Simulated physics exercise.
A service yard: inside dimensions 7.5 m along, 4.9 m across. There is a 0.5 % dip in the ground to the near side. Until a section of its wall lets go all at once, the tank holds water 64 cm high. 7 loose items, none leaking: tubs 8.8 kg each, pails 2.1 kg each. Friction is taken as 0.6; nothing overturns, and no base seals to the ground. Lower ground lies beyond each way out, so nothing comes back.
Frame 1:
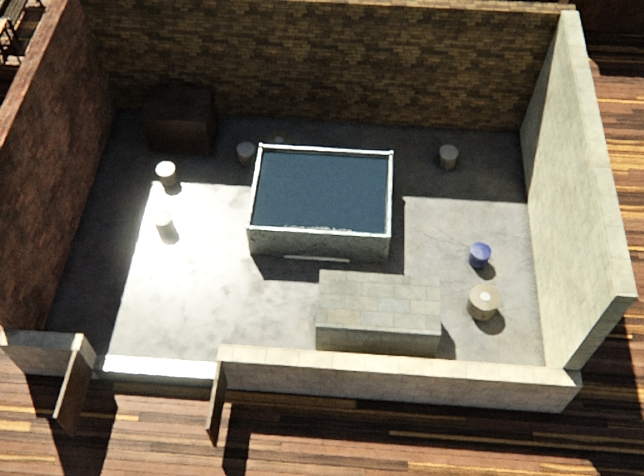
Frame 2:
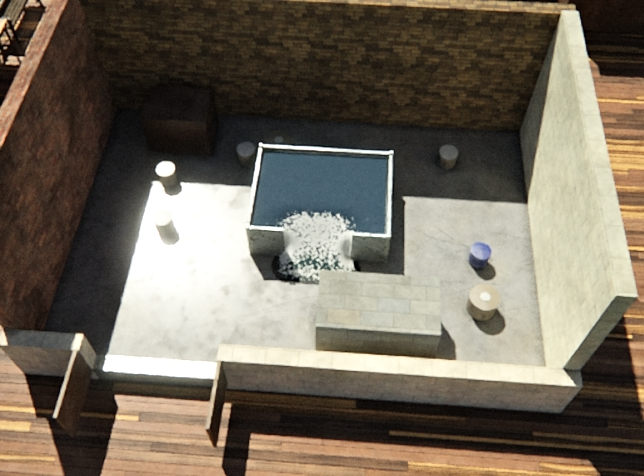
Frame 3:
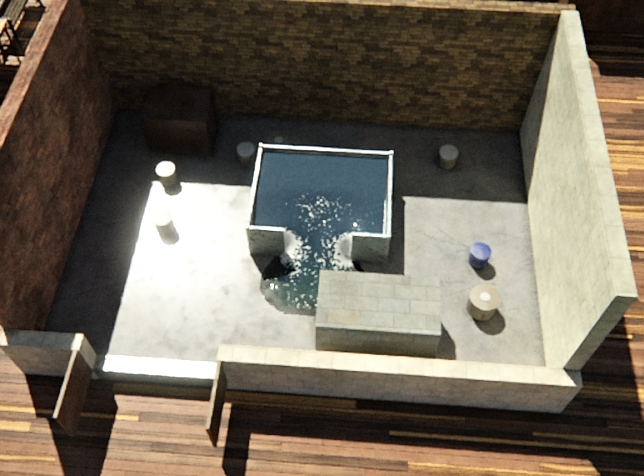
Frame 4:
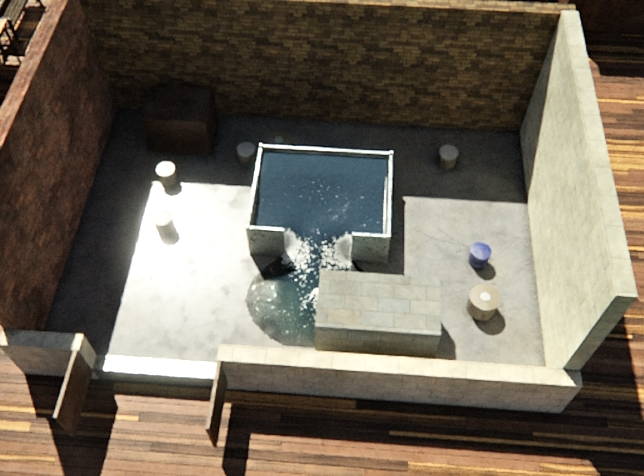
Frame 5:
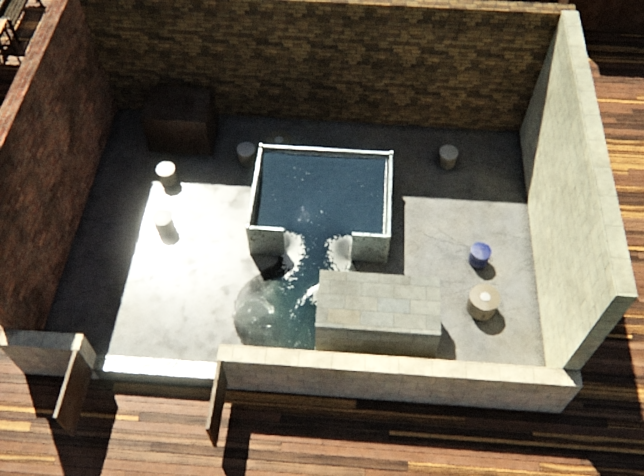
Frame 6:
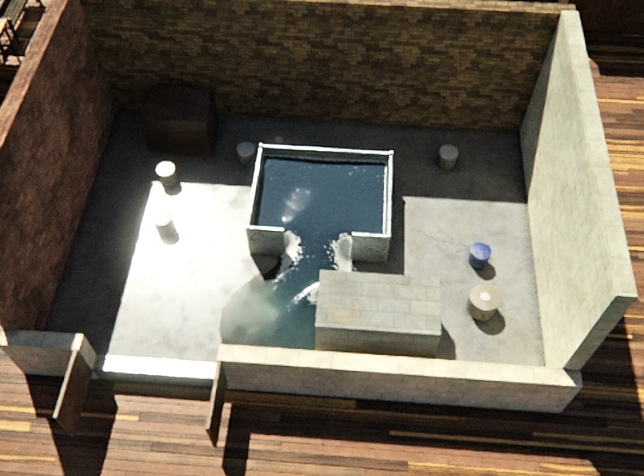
To begin with, a square tank of dark water stands full in a walled yard, with small tubs and pails around it. Water then bursts through the tank's near side in white foam, pours onto the floor beside a pale block, and spreads toward the near wall while the scattered containers stay put.
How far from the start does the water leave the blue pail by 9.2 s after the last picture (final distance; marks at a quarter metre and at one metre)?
Observation: Blue pail moves a great deal.
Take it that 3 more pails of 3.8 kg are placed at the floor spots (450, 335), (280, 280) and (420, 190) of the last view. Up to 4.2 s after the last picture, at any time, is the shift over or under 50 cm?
Order as asked - not as far, farther, not as far.
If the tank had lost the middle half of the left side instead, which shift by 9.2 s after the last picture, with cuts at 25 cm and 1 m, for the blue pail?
After that, the blue pail hardly moves.
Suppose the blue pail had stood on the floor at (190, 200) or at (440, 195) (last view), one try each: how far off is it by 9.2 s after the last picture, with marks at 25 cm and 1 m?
Order of tries: It keeps its spot; it scoots a modest distance.
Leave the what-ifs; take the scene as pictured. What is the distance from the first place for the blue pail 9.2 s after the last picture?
Around 400 cm from where it started.
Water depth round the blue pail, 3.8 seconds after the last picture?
Depth: About 7 cm.
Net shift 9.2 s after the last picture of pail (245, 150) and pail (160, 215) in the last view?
Taking them in turn, the shifts are 20 cm and 30 cm.
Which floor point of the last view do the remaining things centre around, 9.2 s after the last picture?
(282, 188).
Then, 1.2 s after the last picture the blue pail is near (526, 224), 0.9 m from its start, afloat; 0 of 7 are out; 1 afloat.
Then, 3.8 s after the last picture the blue pail is near (453, 123), 2.7 m from its start, afloat; 0 of 7 are out; 2 afloat.
Then, 6.2 s after the last picture the blue pail is near (330, 145), 3.2 m from its start, aground; 0 of 7 are out; 3 afloat.
Then, 9.2 s after the last picture the blue pail is near (261, 152), 4.1 m from its start, afloat; 0 of 7 are out; 6 afloat.
